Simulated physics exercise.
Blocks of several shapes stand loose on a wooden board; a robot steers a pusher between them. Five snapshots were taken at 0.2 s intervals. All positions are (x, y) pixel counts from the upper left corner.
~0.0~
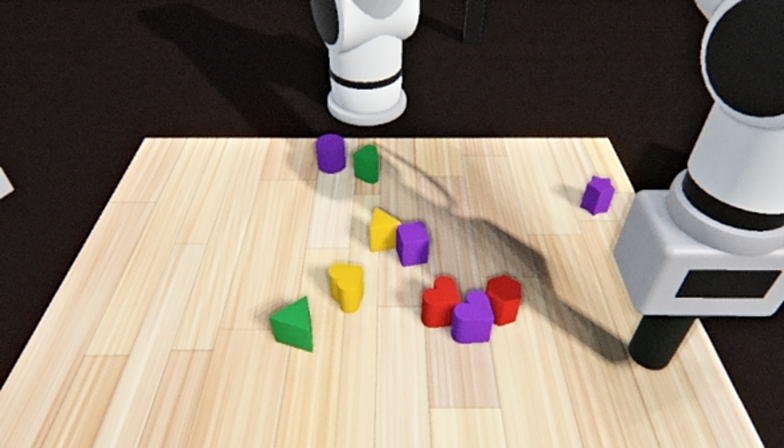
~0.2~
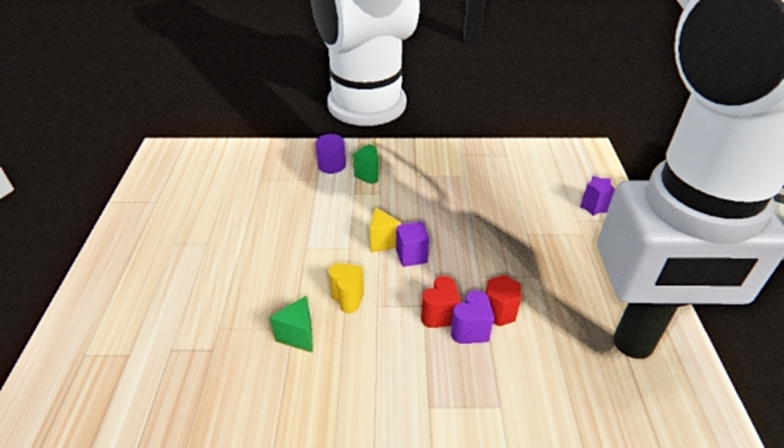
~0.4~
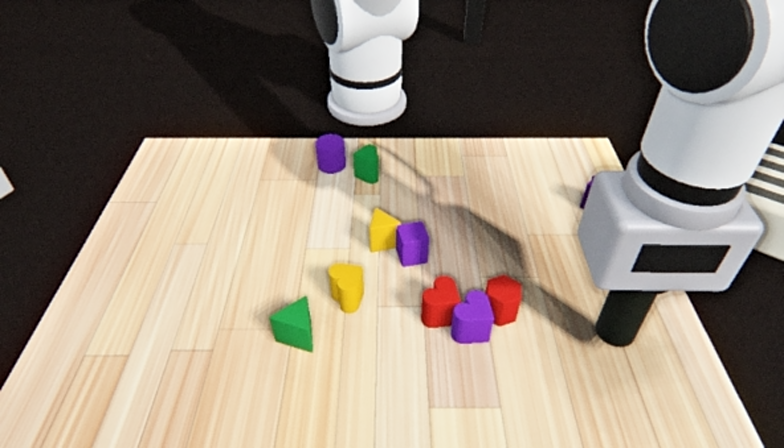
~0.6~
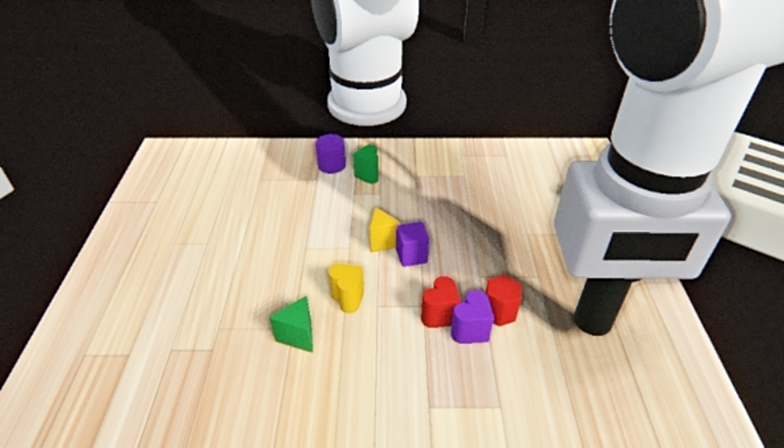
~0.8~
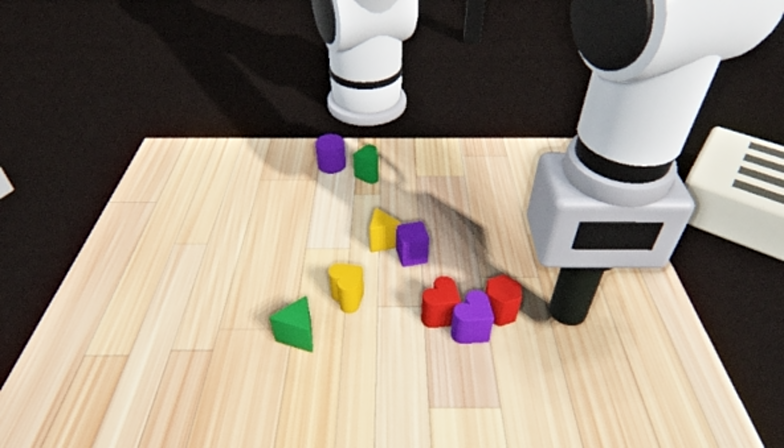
On a pale wooden board against a dark background, seen from above at a fixed angle, a white robot arm reaches in at the right while a white base stands at the far edge. Small purple, green, yellow and red blocks lie scattered, with a purple heart between two red blocks right of centre. The arm slides its black pusher steadily left and slightly away towards the red blocks, touching none, while every block stays still.
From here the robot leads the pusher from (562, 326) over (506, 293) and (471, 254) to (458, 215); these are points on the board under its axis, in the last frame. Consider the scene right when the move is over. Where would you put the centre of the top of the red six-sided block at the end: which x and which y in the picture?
At (477, 278).
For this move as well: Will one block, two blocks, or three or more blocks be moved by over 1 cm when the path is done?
Moved: 1.
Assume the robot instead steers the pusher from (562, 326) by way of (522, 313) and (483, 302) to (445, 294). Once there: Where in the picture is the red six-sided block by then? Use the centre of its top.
When the path ends, it will be at (414, 262).
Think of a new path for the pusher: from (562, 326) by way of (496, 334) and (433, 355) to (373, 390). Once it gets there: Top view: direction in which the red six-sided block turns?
Bird's-eye view: Clockwise.
What follows on the original path. One third of the way, pusher (509, 278); purple heart (469, 308), turned 20° anticlockwise; red six-sided block (480, 279), turned 45° anticlockwise.
Two thirds of the way, pusher (472, 238); purple heart (469, 308), turned 20° anticlockwise; red six-sided block (477, 278), turned 55° anticlockwise.
At the end, pusher (459, 201); purple four-sided block not moved; purple heart (469, 308), turned 20° anticlockwise; red six-sided block (477, 278), turned 55° anticlockwise.
